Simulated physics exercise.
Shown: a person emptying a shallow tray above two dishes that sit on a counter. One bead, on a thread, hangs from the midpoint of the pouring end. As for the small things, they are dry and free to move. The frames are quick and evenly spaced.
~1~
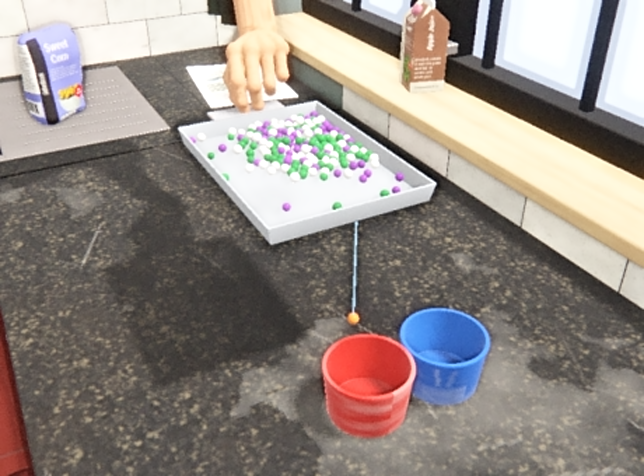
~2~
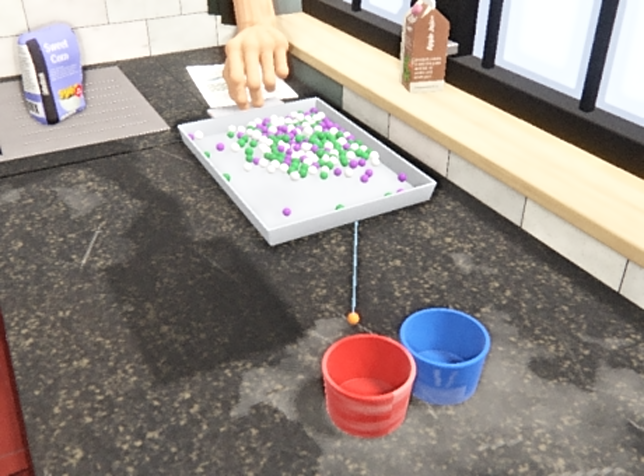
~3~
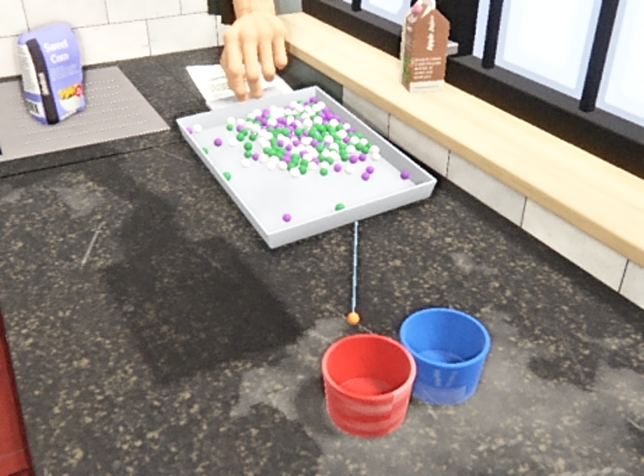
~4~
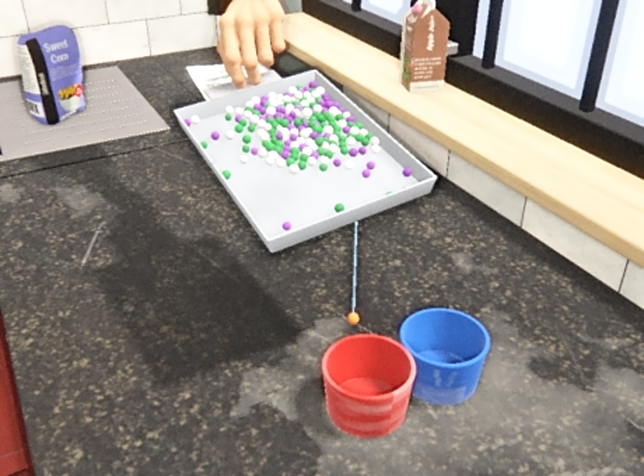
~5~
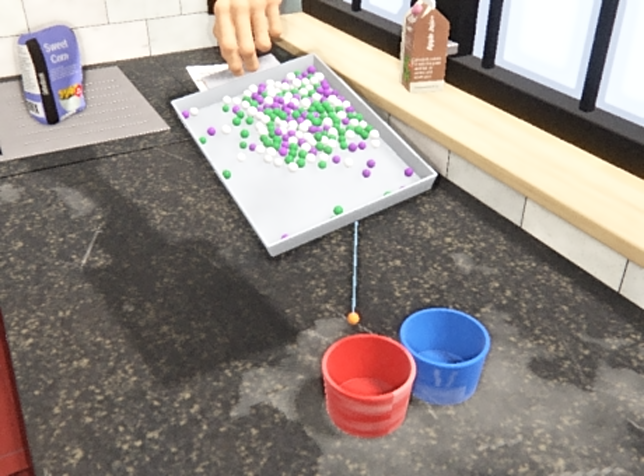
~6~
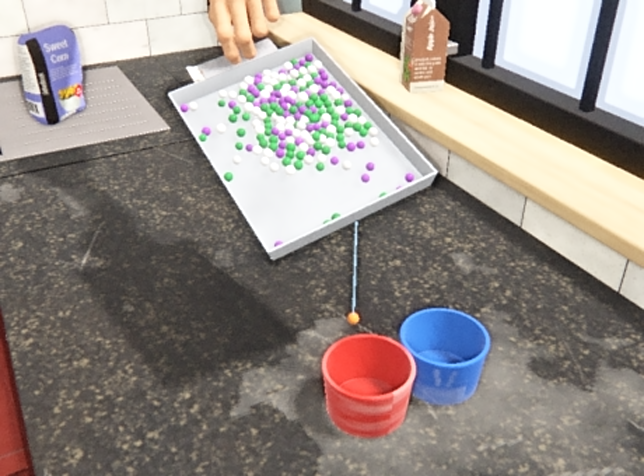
In the video, a hand raises the far end of a gray tray of purple, green and white beads above red and blue dishes, its near edge tipping lower at the left corner as the beads shift slightly.
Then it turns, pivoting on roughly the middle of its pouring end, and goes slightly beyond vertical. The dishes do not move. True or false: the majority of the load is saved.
False.
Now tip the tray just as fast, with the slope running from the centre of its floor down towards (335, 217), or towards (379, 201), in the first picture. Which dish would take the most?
The left-side dish, then the right-side dish.
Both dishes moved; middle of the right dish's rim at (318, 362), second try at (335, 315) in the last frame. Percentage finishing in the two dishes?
Close to 60 in a hundred first, close to 40 in a hundred second.
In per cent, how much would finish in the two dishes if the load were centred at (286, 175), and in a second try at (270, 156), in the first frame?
Some 0 and then some 0 per cent.
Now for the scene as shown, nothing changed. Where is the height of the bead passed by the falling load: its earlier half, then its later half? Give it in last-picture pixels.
At (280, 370) for the first part, then at (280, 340) for the others.
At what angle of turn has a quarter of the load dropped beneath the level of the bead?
My estimate is some 70 degrees.
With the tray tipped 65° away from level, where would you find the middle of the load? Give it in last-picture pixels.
I'd mark the middle close to (280, 261).
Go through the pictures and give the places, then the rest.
In the first frame, corners of the pouring end at (271, 226) and (430, 183), level; middle of the load at (303, 148), round plastic beads; left dish at (392, 411); right dish at (468, 379); bead on its thread at (353, 319).
In the second frame, corners of the pouring end at (271, 227) and (430, 182), level; middle of the load at (303, 146).
In the third frame, corners of the pouring end at (271, 231) and (430, 180), tipped barely, lowest at the left corner; middle of the load at (302, 140), a small part on the move.
In the fourth frame, corners of the pouring end at (270, 236) and (431, 177), tipped a little, lowest at the left corner; middle of the load at (302, 130), a small part on the move.
In the fifth frame, corners of the pouring end at (271, 242) and (431, 174), tipped clearly, lowest at the left corner; middle of the load at (300, 122), a small part on the move.
In the sixth frame, corners of the pouring end at (271, 247) and (431, 171), tipped clearly, lowest at the left corner; middle of the load at (298, 117), nearly all on the move; left dish at (392, 411); right dish at (468, 379).
Soon, tray tipped steeply; about two thirds on the tray; about a quarter outside both; about a quarter in the air.
A while on, tray tipped past a quarter turn; a small part on the tray; a stray few in the left dish; most outside both; a small part in the air.
Towards the end, tray tipped past a quarter turn; a stray few in the left dish; nearly all outside both.
Finally, tray tipped past a quarter turn; a stray few in the left dish; none in the right dish; nearly all outside both.
